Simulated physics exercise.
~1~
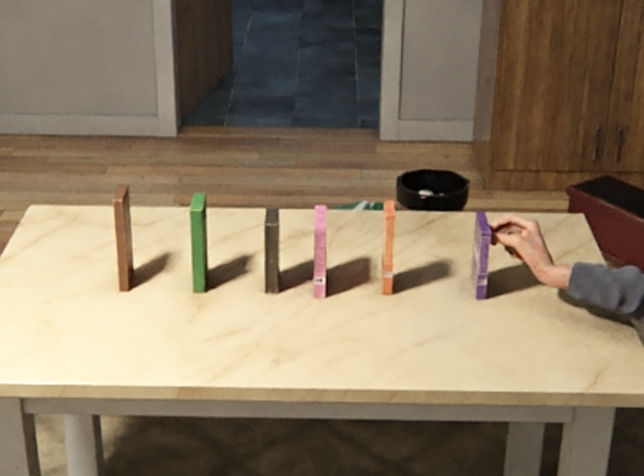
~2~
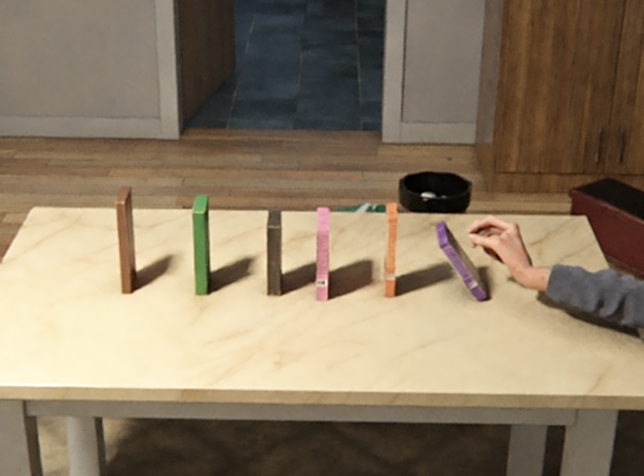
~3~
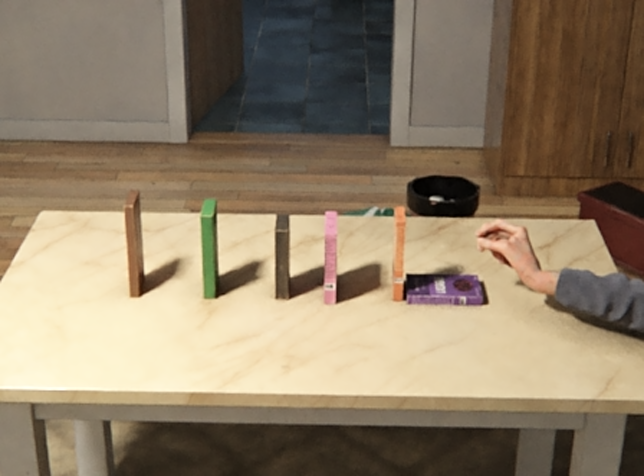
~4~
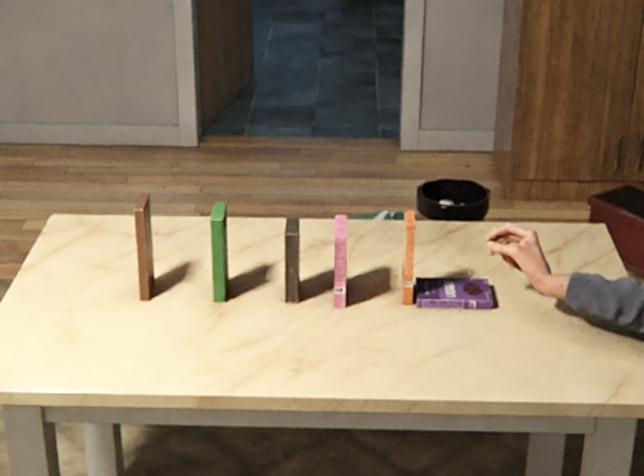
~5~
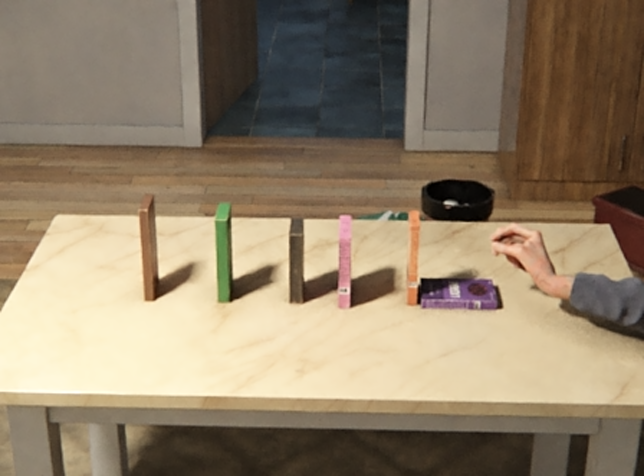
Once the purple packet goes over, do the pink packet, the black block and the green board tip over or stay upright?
They stay upright. The purple packet ends up flat beside the orange one, and the pink packet, black block and green board all keep standing.
